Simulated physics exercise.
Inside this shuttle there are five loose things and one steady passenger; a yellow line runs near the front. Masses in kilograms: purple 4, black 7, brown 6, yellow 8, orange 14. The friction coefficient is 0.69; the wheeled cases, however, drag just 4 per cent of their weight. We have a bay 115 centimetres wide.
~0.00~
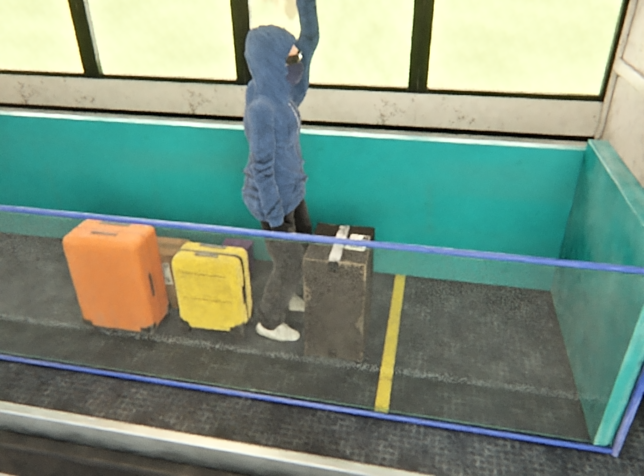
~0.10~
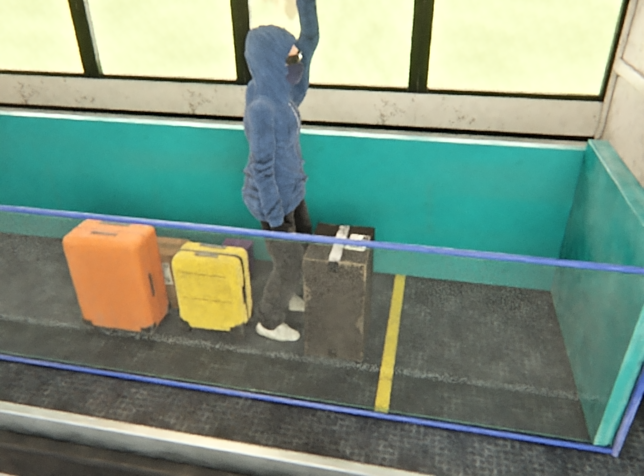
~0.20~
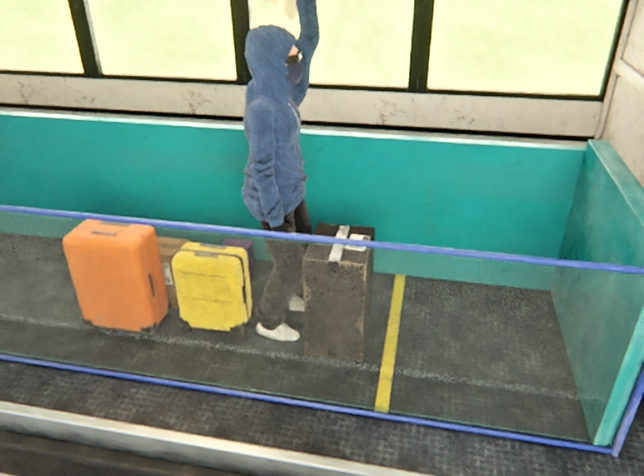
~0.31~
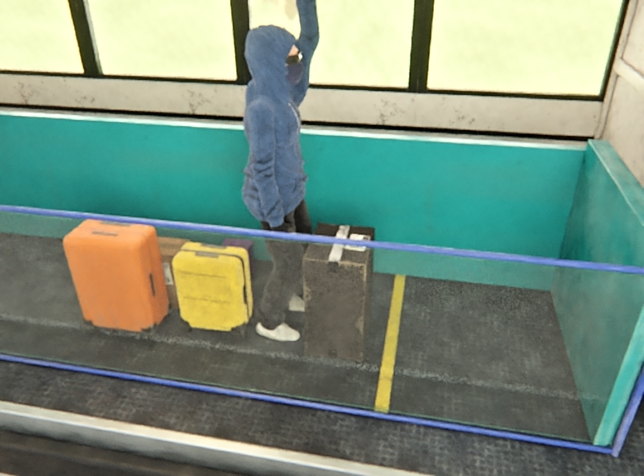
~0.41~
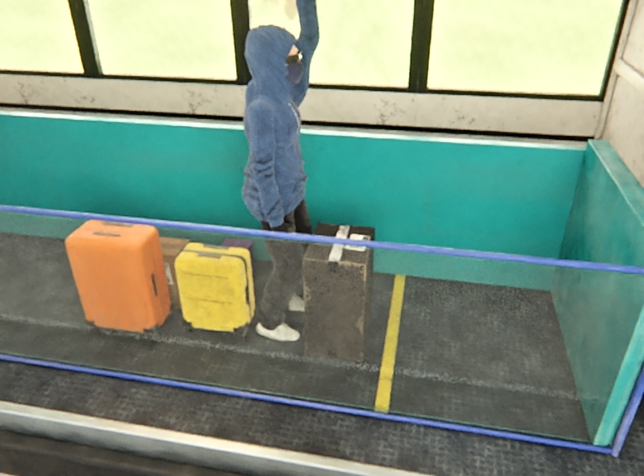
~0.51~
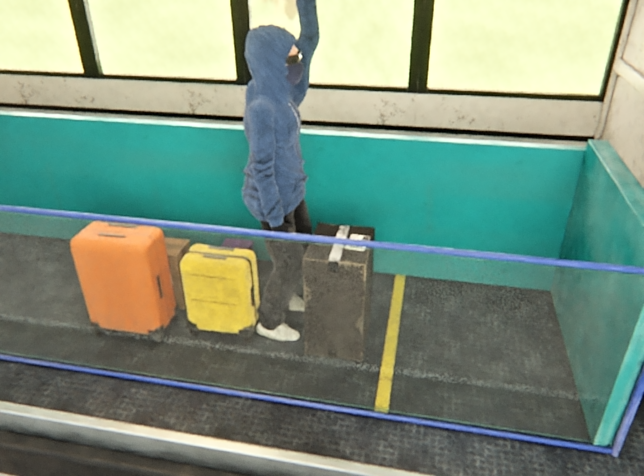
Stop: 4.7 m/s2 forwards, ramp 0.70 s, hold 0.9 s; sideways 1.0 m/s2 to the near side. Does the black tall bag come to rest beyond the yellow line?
No.
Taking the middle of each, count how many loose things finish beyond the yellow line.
0 in total.
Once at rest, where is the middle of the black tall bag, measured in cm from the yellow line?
Short side, near 30 cm.
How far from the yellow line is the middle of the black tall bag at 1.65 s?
It sits around 30 cm short of the mark.
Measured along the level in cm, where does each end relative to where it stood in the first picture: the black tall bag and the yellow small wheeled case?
Lab note: Black tall bag shifted 0, yellow small wheeled case shifted 15.
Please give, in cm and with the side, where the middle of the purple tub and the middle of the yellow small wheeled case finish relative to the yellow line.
Result: Purple tub = 100 cm short, yellow small wheeled case = 80 cm short.
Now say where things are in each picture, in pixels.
In the first frame, black tall bag (340, 291), yellow small wheeled case (214, 291).
In the second frame, black tall bag (340, 291), yellow small wheeled case (214, 291).
In the third frame, black tall bag (340, 291), yellow small wheeled case (214, 291).
In the fourth frame, black tall bag (340, 291), yellow small wheeled case (214, 291).
In the fifth frame, black tall bag (340, 291), yellow small wheeled case (217, 292).
In the sixth frame, black tall bag (340, 291), yellow small wheeled case (222, 293).
After 0.75 s the black tall bag is 28 cm short of the yellow line, tilted 0°, near (340, 291) in the last picture's view; the yellow small wheeled case 86 cm short of the yellow line, tilted 0°.
After 1.15 s the black tall bag is 28 cm short of the yellow line, tilted 0°, near (340, 291) in the last picture's view.
After 1.65 s the black tall bag is 28 cm short of the yellow line, tilted 0°, near (340, 291) in the last picture's view.
When all is still (2.3 s), purple tub stops short of the yellow line; black tall bag stops short of the yellow line; brown carton stops short of the yellow line; yellow small wheeled case stops short of the yellow line; orange big wheeled case stops short of the yellow line.
